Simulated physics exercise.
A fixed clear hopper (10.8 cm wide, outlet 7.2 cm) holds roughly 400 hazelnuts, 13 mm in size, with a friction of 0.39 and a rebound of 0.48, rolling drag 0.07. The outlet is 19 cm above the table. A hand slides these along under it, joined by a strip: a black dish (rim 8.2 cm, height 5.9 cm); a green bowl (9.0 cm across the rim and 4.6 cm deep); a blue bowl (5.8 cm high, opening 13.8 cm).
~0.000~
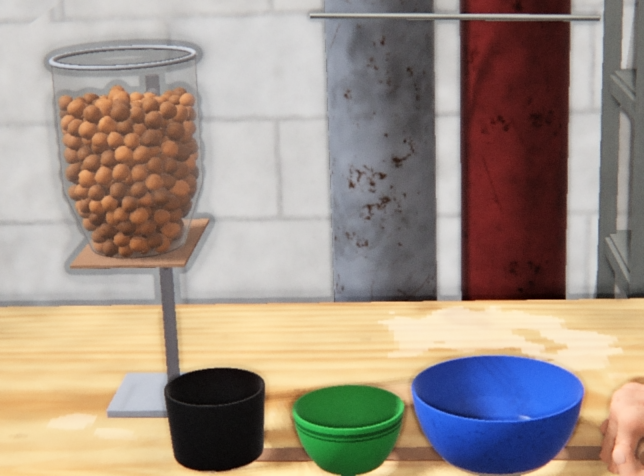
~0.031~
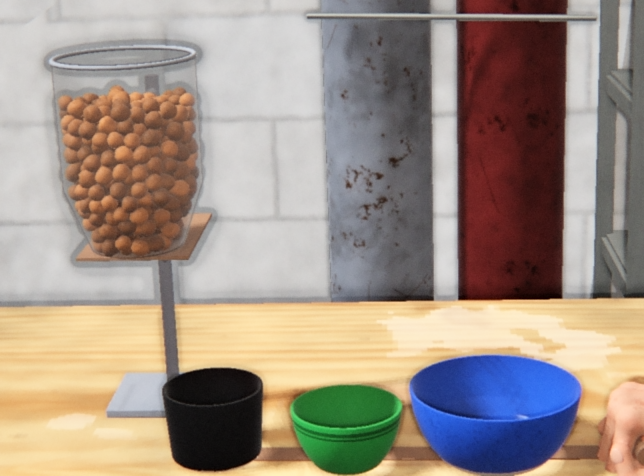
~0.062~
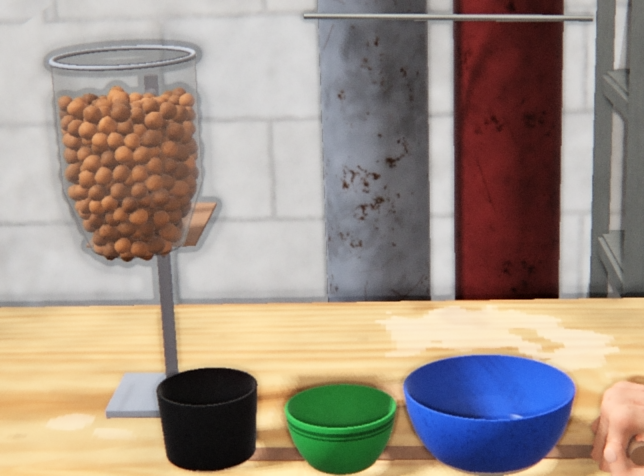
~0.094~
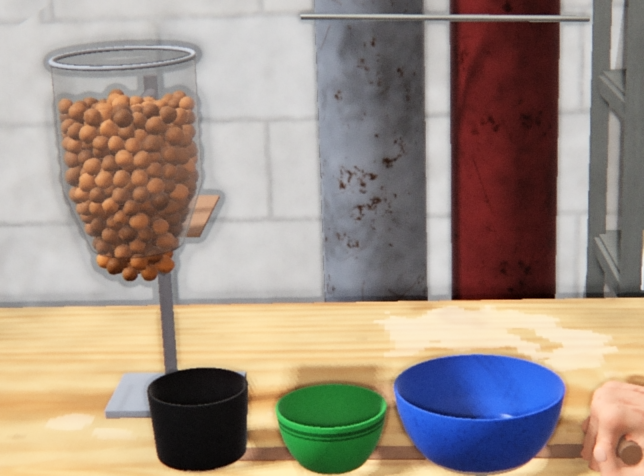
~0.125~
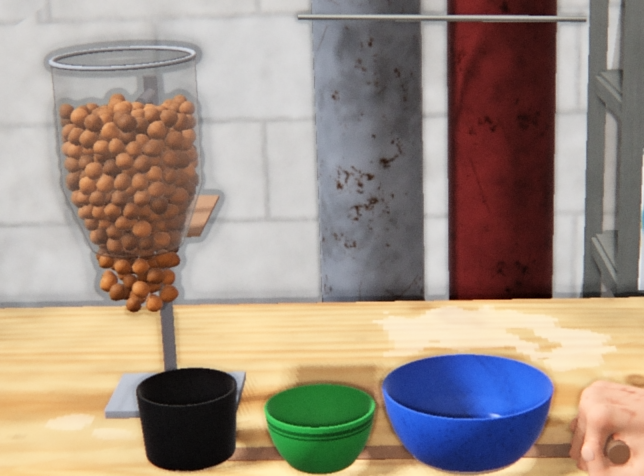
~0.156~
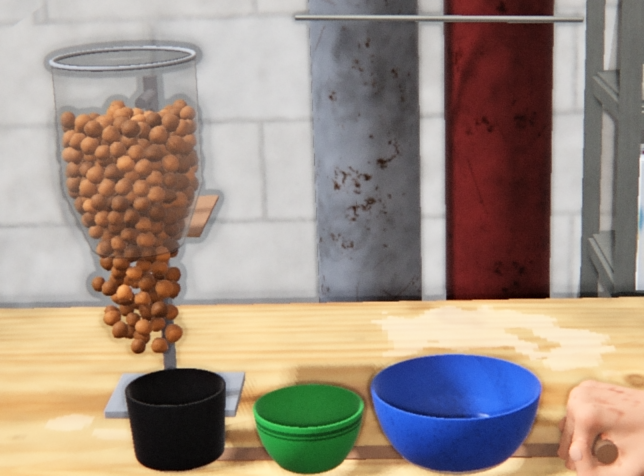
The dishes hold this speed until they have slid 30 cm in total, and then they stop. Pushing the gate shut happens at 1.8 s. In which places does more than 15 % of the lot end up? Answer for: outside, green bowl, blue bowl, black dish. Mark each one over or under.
My marks are as follows: Outside - over; green bowl - over; blue bowl - under; black dish - over.
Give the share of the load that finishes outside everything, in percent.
Share: Some 35 %.
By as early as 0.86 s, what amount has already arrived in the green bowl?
35 %.
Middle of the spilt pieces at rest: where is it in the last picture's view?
Pixel position: Approx. (41, 453).
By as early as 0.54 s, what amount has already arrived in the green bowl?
Share at that time: About 20 per cent.
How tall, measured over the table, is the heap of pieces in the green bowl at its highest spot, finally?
I'd say close to 7.0 cm.
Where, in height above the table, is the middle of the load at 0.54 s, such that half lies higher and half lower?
Around 4 cm above the table.
Then, at 0.54 s, outside 20 %, black dish 30 %, green bowl 20 %, hopper 15 %, in the air 20 %; middle of all pieces on or above the table near (111, 370).
After 0.86 s, blue bowl 5 %, outside 30 %, black dish 30 %, green bowl 35 %; middle of all pieces on or above the table near (34, 429).
After 1.15 s, blue bowl 5 %, outside 35 %, black dish 30 %, green bowl 35 %.
Then, at 1.43 s, blue bowl 5 %, outside 35 %, black dish 30 %, green bowl 35 %.
In the end, at 2.4 s, blue bowl 5 %, outside 35 %, black dish 30 %, green bowl 30 %, hopper 0 %.
